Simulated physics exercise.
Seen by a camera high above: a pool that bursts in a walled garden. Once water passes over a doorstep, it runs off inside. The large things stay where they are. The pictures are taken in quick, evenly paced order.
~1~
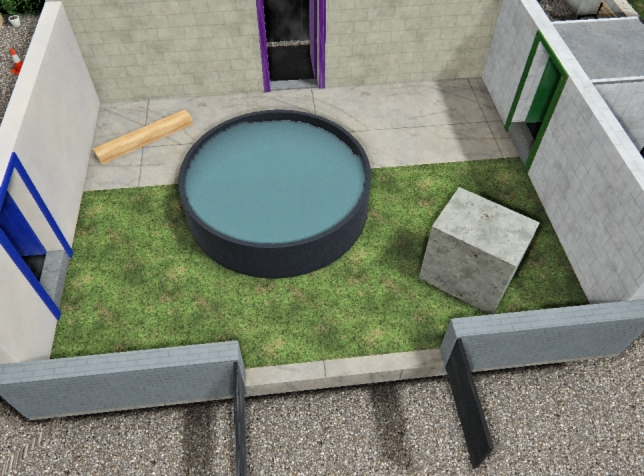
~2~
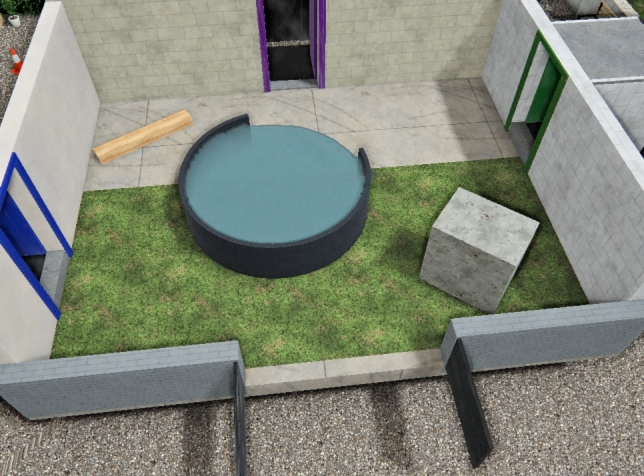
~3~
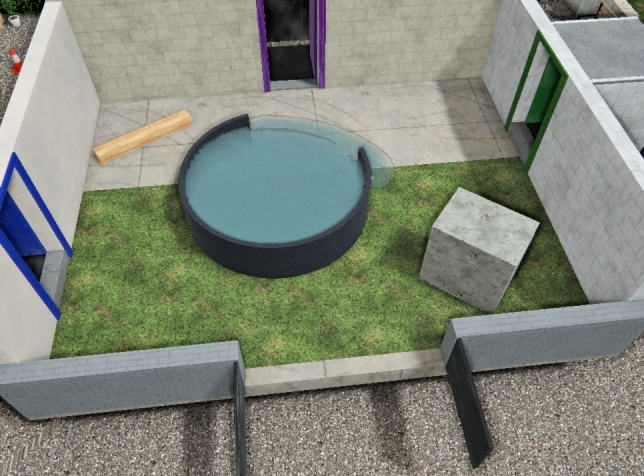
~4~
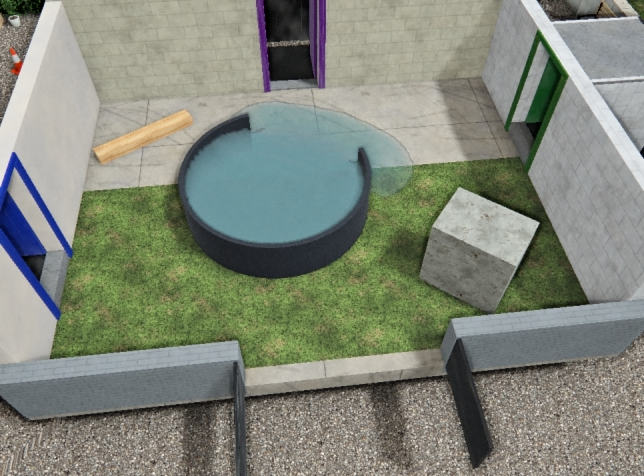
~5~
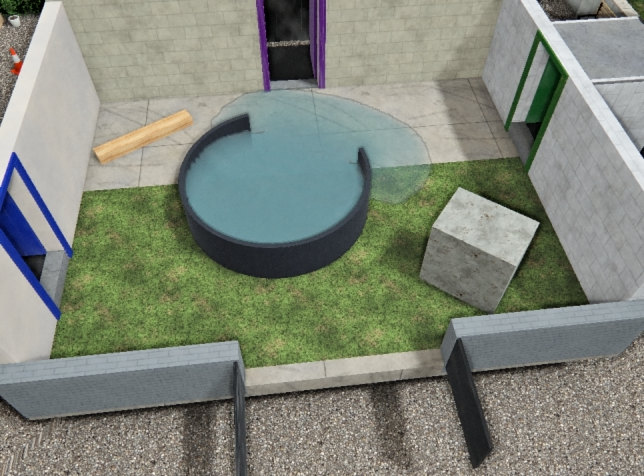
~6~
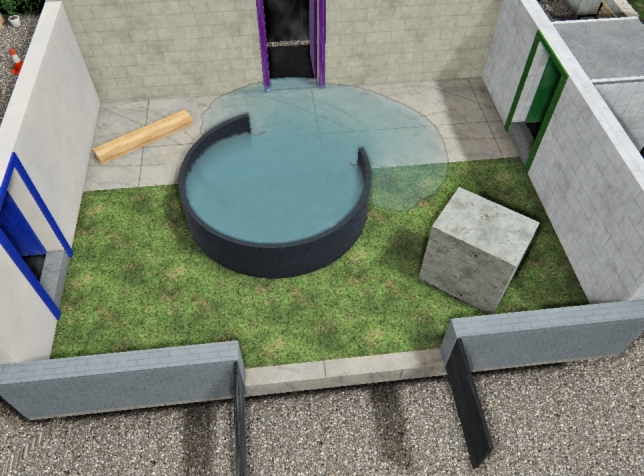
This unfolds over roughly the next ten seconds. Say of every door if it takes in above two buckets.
One by one: I expect the blue door to stop at two buckets or less; I expect the purple door to go past two buckets; I expect the green door to stop at two buckets or less.
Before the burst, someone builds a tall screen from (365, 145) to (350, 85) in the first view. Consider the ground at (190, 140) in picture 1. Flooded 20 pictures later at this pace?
At that spot: Submerged.
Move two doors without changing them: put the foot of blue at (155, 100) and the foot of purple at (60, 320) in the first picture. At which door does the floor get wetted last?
The one in purple is last.
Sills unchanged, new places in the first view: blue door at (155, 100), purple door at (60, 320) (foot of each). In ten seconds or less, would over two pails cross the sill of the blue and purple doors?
Then: The blue one keeps below it, the purple one lets less in.
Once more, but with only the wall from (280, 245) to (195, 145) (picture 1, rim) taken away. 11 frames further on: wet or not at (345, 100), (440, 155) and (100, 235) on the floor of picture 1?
Taken one by one: Unaffected, then unaffected, then sodden.
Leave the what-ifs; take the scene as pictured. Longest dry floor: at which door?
Looking at the pictures, the answer is the one in blue.
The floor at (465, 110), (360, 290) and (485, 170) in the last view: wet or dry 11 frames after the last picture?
First spot submerged, second spot spared, third spot submerged.
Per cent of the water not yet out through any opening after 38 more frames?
I'd put it at about 82 per cent.
A moment on, water covers 35 % of the floor; the blue door not reached, the purple door far over two buckets in, the green door not reached.
Next, water covers 40 % of the floor; the blue door not reached, the purple door far over two buckets in, the green door wet at the sill, nothing in.
Then, water covers 50 % of the floor; the blue door not reached, the purple door far over two buckets in, the green door wet at the sill, nothing in.
Later, water covers 75 % of the floor; the blue door not reached, the purple door far over two buckets in, the green door wet at the sill, nothing in.
In the end, water covers 95 % of the floor; the blue door wet at the sill, nothing in, the purple door far over two buckets in, the green door wet at the sill, nothing in.
